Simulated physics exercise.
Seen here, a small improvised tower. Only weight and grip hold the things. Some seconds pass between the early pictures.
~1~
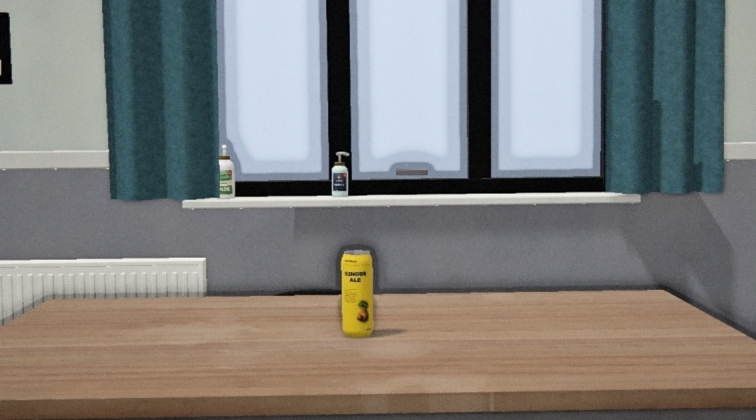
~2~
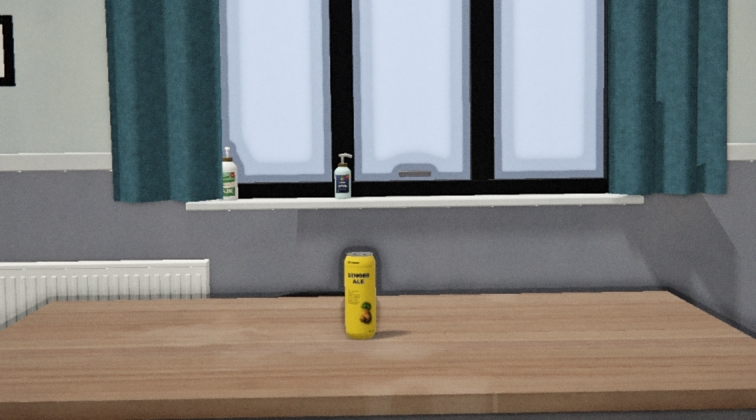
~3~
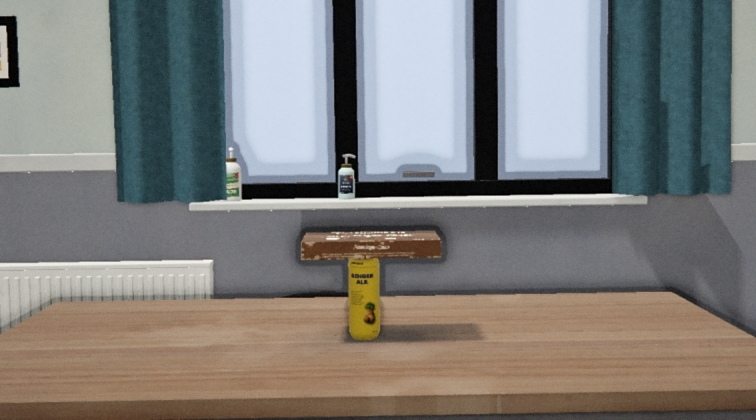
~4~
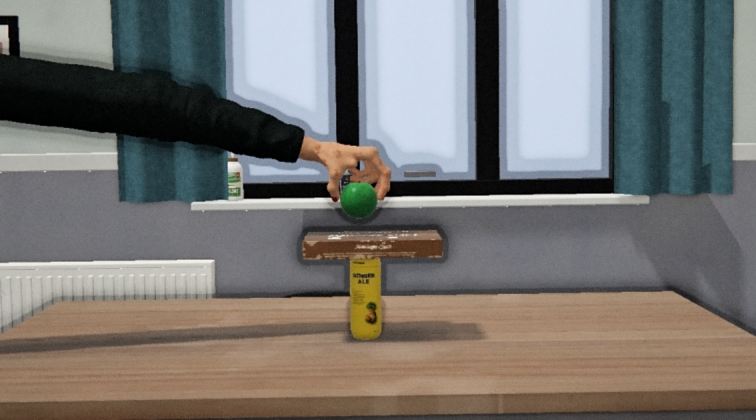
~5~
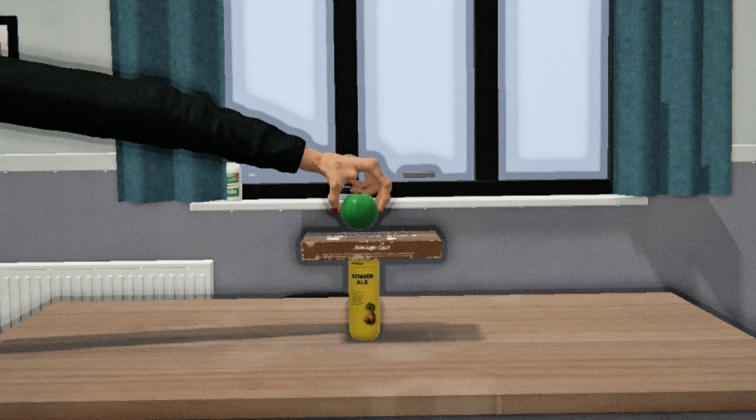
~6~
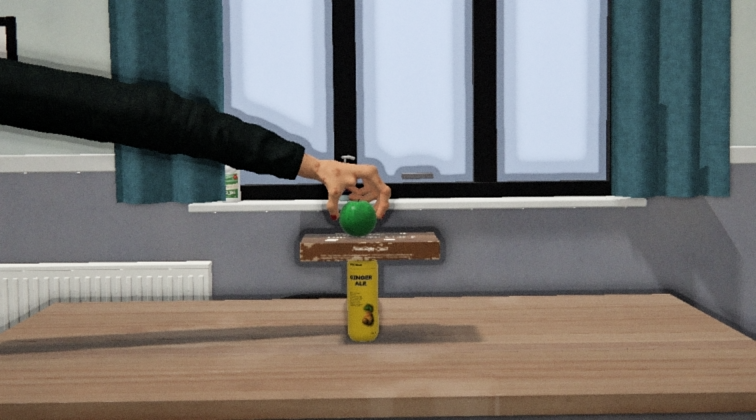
The video shows a yellow can standing on a wooden table before a window, then a brown packet lying across its top. A hand reaches in from the left and lowers a green apple onto the packet, still holding it.
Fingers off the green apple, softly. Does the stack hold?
Outcome: The stack stays up.
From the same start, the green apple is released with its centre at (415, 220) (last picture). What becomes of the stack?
Then it gives way.
Then, 0.20 s after the last picture, nothing has stirred.
Then, 0.40 s after the last picture, green apple resting near (358, 218).
At rest, all 3 in place. Seen from the same camera at the end, green apple near (358, 218). The stack keeps its balance.
